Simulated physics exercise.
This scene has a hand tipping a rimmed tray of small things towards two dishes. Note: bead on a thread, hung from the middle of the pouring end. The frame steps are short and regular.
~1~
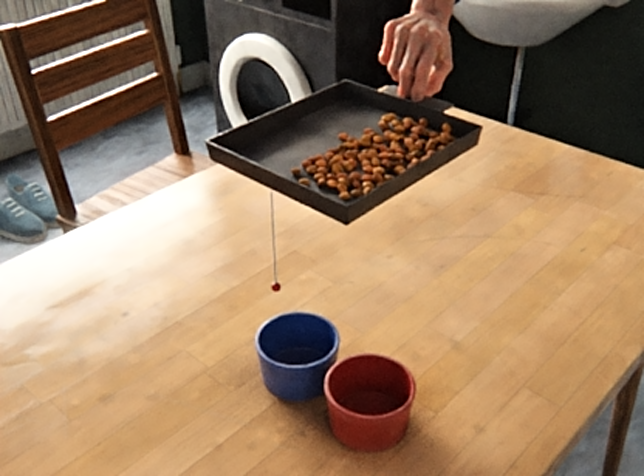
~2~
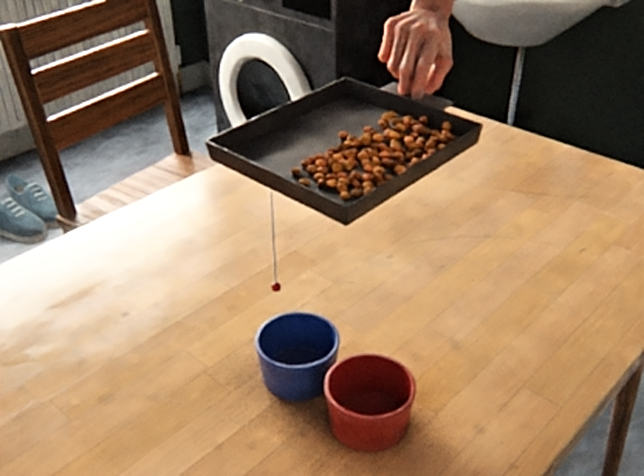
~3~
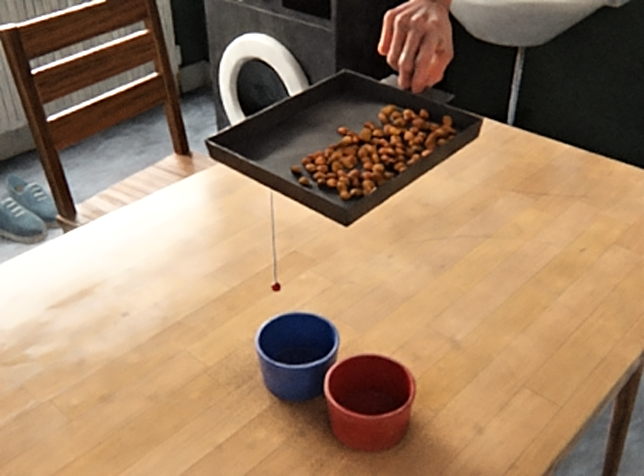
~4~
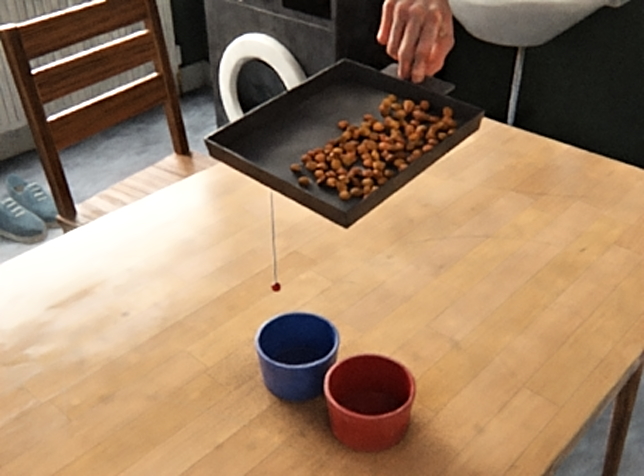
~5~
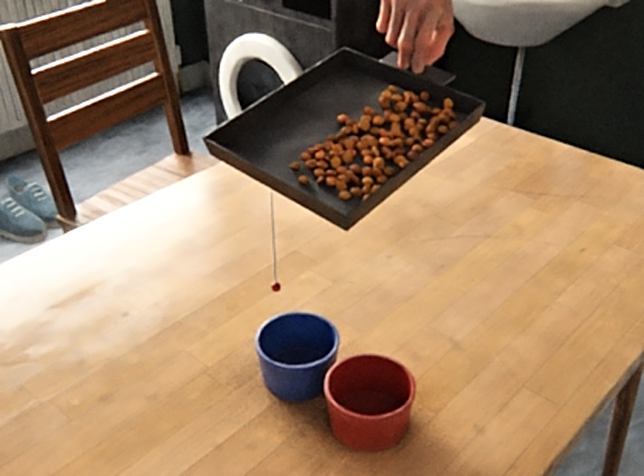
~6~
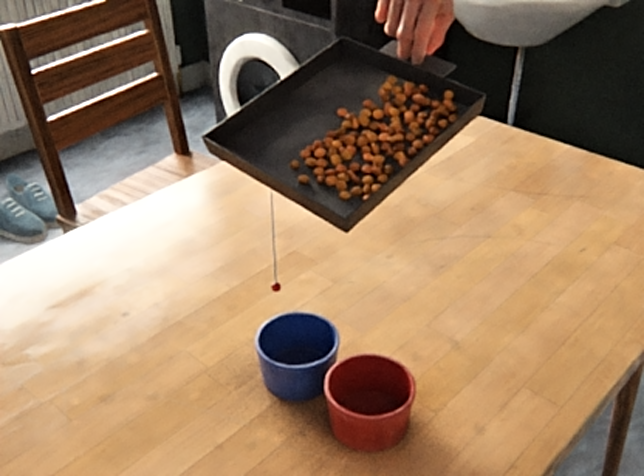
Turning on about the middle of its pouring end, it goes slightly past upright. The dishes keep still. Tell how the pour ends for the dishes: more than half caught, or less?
It ends with more than half caught.
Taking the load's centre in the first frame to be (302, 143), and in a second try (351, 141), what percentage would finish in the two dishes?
Close to 70 %, followed by close to 60 %.
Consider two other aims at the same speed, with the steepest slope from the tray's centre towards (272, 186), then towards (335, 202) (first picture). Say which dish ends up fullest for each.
The first try favours the dish to the left; the second favours the dish to the left.
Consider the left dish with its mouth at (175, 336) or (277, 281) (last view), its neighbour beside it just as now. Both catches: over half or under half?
A minority, then a minority.
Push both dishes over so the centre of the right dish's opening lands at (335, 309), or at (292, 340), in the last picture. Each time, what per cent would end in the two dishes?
Roughly 10% the first time and 50% the second time.
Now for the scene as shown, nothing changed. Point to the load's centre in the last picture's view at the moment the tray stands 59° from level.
I'd mark it close to (338, 185).
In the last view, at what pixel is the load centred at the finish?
Roughly at (312, 373), give or take.
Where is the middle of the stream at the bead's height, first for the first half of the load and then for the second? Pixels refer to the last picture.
The first part at (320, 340); the rest at (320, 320).
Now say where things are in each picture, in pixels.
The first picture shows corners of the pouring end at (209, 140) and (347, 204), level; middle of the load at (384, 156), bits of cat kibble; left dish at (269, 374); right dish at (341, 424); bead on its thread at (276, 287).
The second picture shows corners of the pouring end at (209, 140) and (347, 205), level; middle of the load at (384, 155).
The third picture shows corners of the pouring end at (208, 139) and (346, 207), tipped barely, lowest at the right corner; middle of the load at (385, 152).
The fourth picture shows corners of the pouring end at (207, 138) and (346, 210), tipped a little, lowest at the right corner; middle of the load at (385, 147).
The fifth picture shows corners of the pouring end at (206, 137) and (346, 213), tipped a little, lowest at the right corner; middle of the load at (384, 143).
The sixth picture shows corners of the pouring end at (205, 136) and (345, 216), tipped a little, lowest at the right corner; middle of the load at (384, 138); left dish at (269, 374); right dish at (341, 424).
Soon after the last picture, tray tipped steeply; nearly all on the tray; a stray few in the air.
A little later, tray tipped right over; about half on the tray; a small part in the right dish; about a quarter in the left dish; a small part outside both; a small part in the air.
Later still, tray tipped past a quarter turn; a small part in the right dish; about two thirds in the left dish; about a third outside both.
At rest, tray tipped past a quarter turn; a small part in the right dish; about two thirds in the left dish; about a third outside both.
